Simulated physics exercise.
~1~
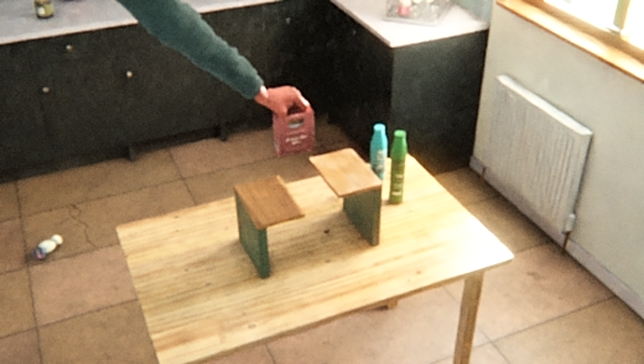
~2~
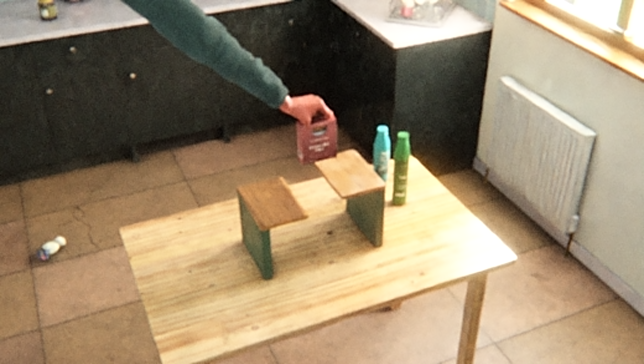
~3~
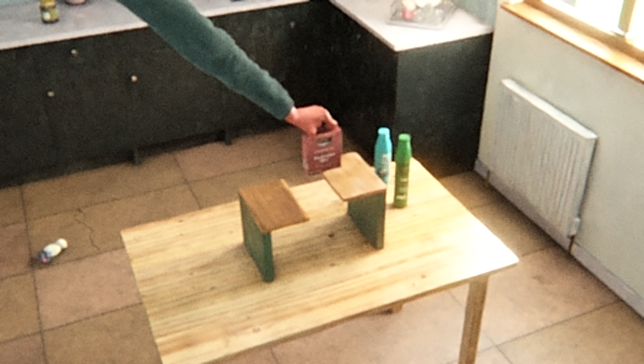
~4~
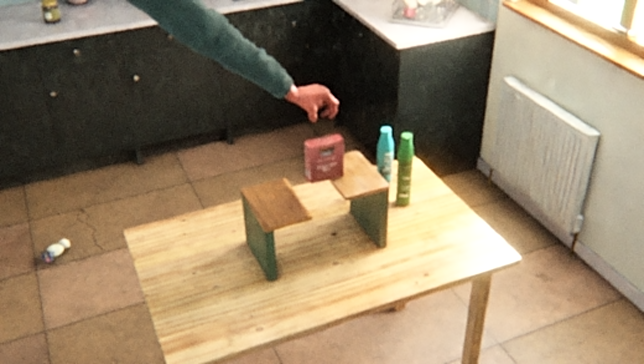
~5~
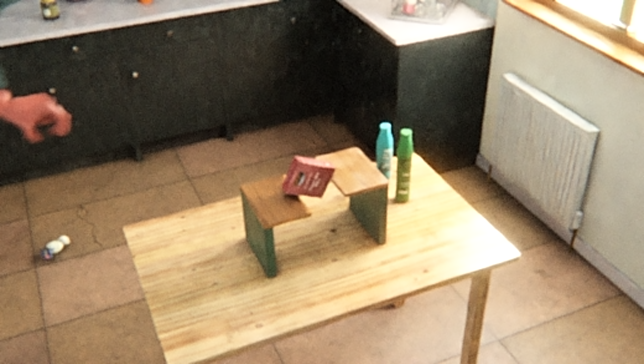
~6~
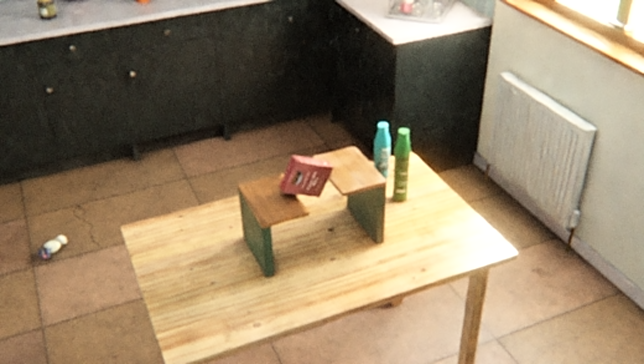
A red packet hangs from a hand in a teal sleeve, above a pale wooden table in a tiled kitchen, seen from above by a slightly swaying camera. Two supports with brown tops and green sides stand a little apart on the table, with a turquoise bottle and a green bottle behind them to the right. The hand carries the packet right and lowers it upright by the gap. It lets go and withdraws to the left as the packet tips over. The packet ends caught on its side, resting tilted across the gap, while both bottles remain standing.
